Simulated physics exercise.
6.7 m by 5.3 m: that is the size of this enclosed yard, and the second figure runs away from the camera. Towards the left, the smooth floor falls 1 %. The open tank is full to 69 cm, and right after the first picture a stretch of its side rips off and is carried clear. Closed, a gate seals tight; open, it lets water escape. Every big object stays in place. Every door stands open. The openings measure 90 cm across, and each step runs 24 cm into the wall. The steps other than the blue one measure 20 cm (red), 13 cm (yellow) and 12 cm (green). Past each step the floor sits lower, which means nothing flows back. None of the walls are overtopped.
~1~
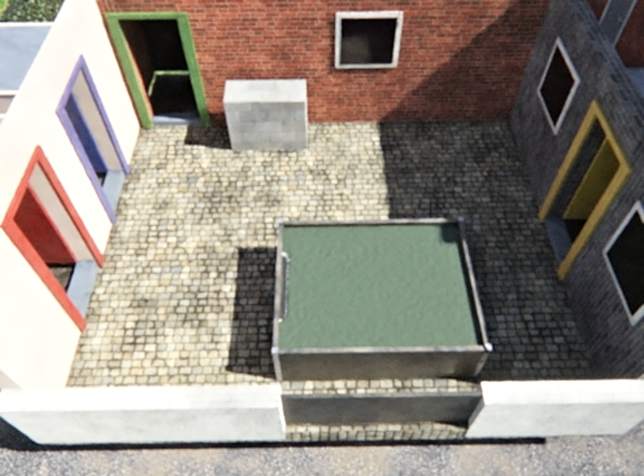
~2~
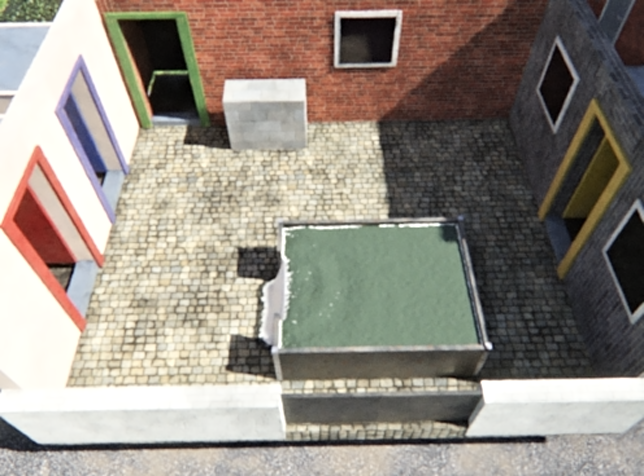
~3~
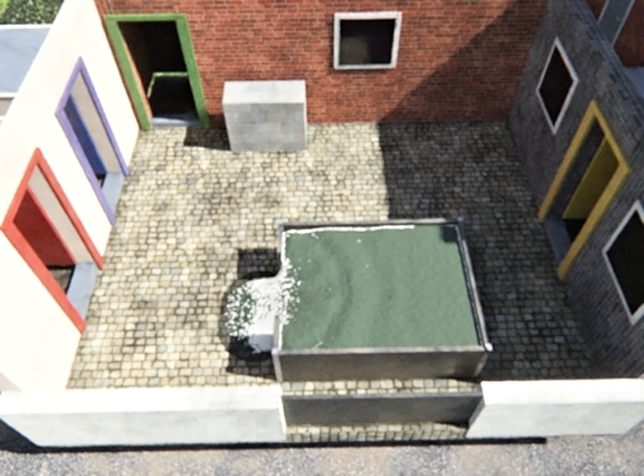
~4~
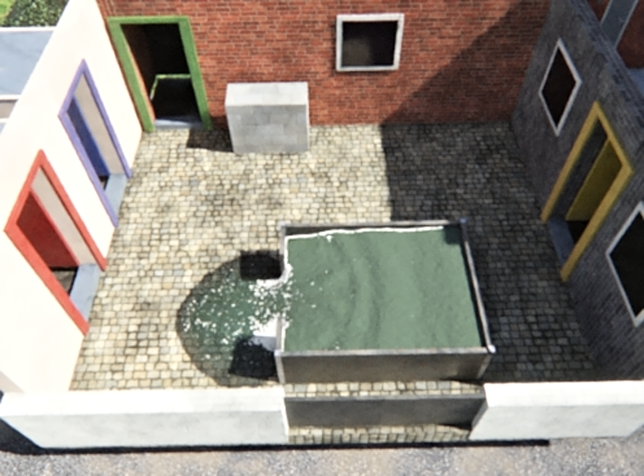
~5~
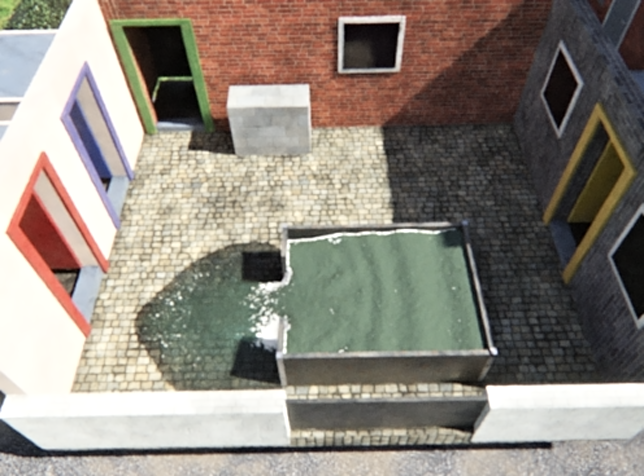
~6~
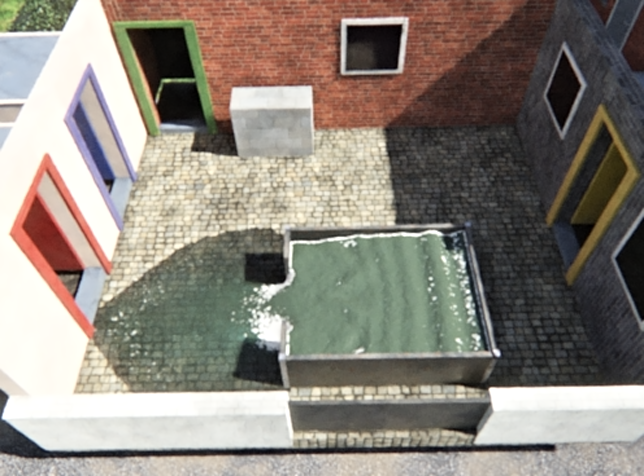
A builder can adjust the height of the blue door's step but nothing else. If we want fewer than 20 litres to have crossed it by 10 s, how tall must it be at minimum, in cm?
It needs to be roughly 13 cm tall.
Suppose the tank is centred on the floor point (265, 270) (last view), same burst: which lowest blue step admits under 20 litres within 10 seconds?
A minimum of about 13.5 cm.
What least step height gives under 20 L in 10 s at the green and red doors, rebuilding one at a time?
You'd want some 22 cm at green and some 28 cm at red.
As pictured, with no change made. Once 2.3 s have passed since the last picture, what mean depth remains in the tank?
Mean depth: Approx. 36 cm.
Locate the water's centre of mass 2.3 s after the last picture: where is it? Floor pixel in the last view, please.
About (270, 304).
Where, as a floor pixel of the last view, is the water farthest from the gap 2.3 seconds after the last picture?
Close to pixel (147, 137).
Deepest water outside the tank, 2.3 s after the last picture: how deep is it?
I'd estimate roughly 30 cm.
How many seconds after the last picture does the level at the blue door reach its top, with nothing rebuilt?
Peak: Close to 8.0 s.
Then, 0.7 s after the last picture water covers 30 % of the floor, deepest (46 cm) near (70, 408); it has not reached the blue door.
Then, 2.3 s after the last picture water covers 35 % of the floor, deepest (30 cm) near (98, 308); 15 cm at the blue door, 2 litres in over its 15 cm step.
Then, 9.3 s after the last picture water covers 95 % of the floor, deepest (16 cm) near (128, 203); 15 cm at the blue door, 6 litres in over its 15 cm step.
At the blue door as built, the water peaked near 17 cm, 7.9 s after the last picture.
Run again over the same 10 s with other heights there, 36 litres in over 11.5 cm, 4 litres over 15.5 cm. The limit of 20 litres is kept from about 13 cm up.
